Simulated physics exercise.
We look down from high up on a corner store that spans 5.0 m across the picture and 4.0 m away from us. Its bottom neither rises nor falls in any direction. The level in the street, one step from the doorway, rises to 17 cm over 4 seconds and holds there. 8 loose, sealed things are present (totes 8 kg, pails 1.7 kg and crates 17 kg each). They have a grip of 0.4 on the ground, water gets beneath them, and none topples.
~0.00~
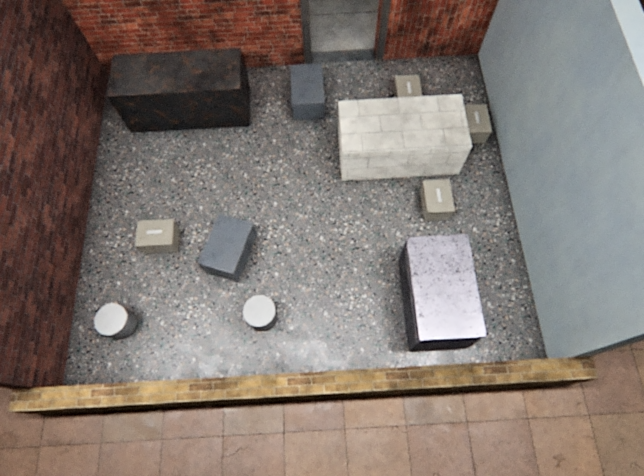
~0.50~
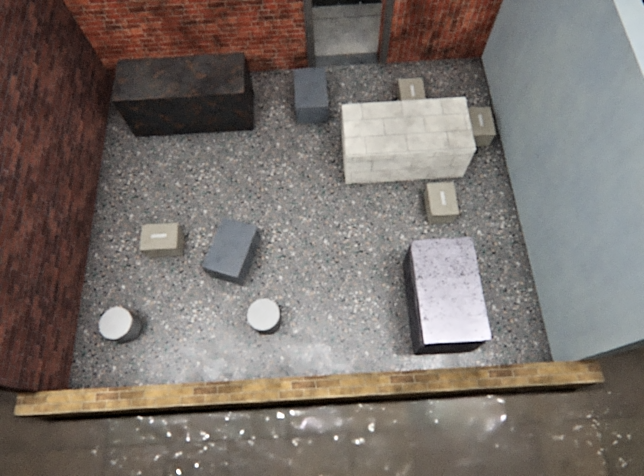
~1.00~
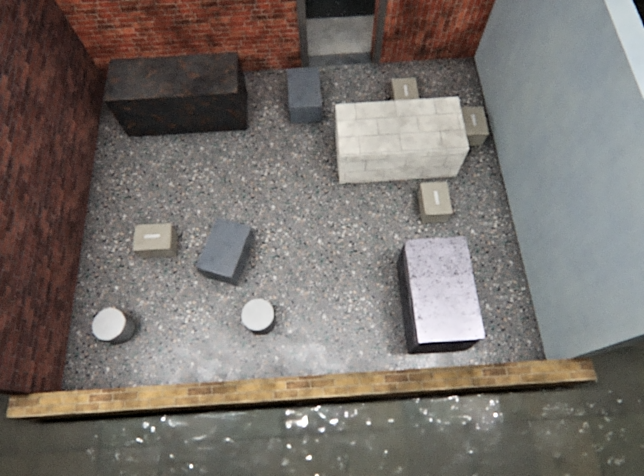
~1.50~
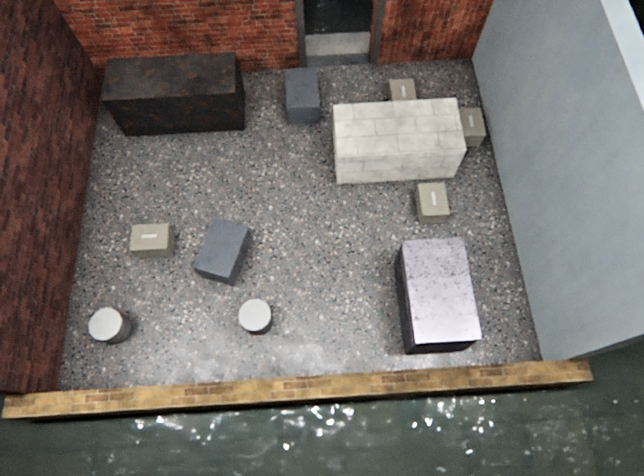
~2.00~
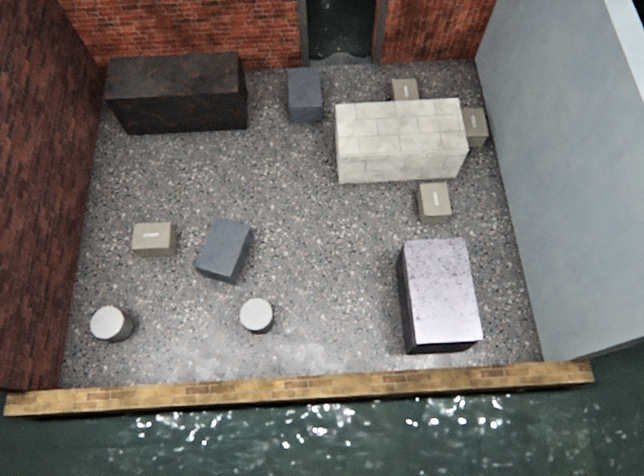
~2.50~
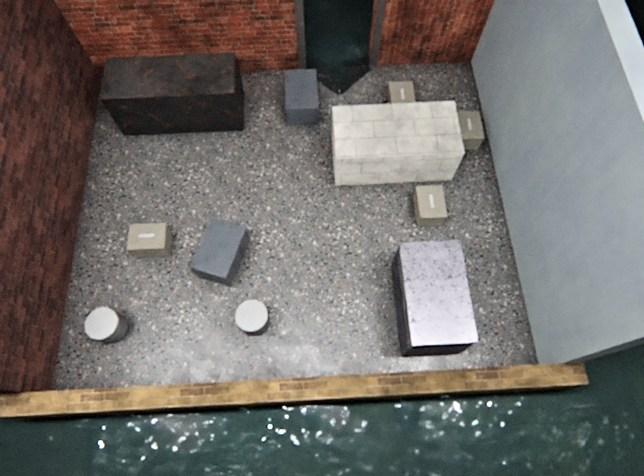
The clip shows a brick-walled room with scattered boxes and round containers, seen from above, as dark water spreads over the tiled ground outside and then edges in through the doorway at the back; the objects stay put.
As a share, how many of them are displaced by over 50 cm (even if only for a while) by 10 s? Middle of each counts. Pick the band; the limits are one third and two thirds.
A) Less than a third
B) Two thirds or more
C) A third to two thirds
C, A third to two thirds.
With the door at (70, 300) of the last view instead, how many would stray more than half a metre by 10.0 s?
Then it comes to 2 of them.
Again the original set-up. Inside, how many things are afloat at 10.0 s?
I'd say 2 of them.
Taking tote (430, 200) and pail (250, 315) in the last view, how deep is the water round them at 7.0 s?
Depths: Near 0 cm, then near 2 cm.
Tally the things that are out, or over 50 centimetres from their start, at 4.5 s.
0 of them.
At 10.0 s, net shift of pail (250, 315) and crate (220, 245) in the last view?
Shifts: 80 cm / 0 cm.
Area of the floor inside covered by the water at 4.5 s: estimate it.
About 3.5 m2.
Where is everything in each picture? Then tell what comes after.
A tote at (477, 118) rests on the ground; a tote at (154, 232), on the bottom; water covers 0.0 m2; 0 of 8 have shifted, in the first frame.
A tote at (481, 121) rests on the ground; a tote at (159, 236) rests on the ground; water covers 0.0 m2; 0 of 8 have shifted, in the second frame.
A tote at (474, 121) rests on the ground; a tote at (152, 237) rests on the ground; water covers 0.0 m2; 0 of 8 have shifted, in the third frame.
A tote at (471, 122) rests on the ground; a tote at (149, 237), on the bottom; water covers 0.0 m2; 0 of 8 have shifted, in the fourth frame.
A tote at (474, 122) rests on the ground; a tote at (151, 235) rests on the ground; 0.0 m2 under water; 0 of 8 have shifted, in the fifth frame.
A tote at (470, 125), on the bottom; a tote at (147, 236), on the bottom; water covers 0.2 m2; 0 of 8 have shifted, in the sixth frame.
After 3.5 s 0 of 8 are over 50 cm from their spots; 0 afloat.
After 4.5 s 0 of 8 are over 50 cm from their spots; 0 afloat.
After 7.0 s 1 of 8 are over 50 cm from their spots; 1 afloat.
After 10.0 s 2 of 8 are over 50 cm from their spots, and 3 have been at some point; 2 afloat.
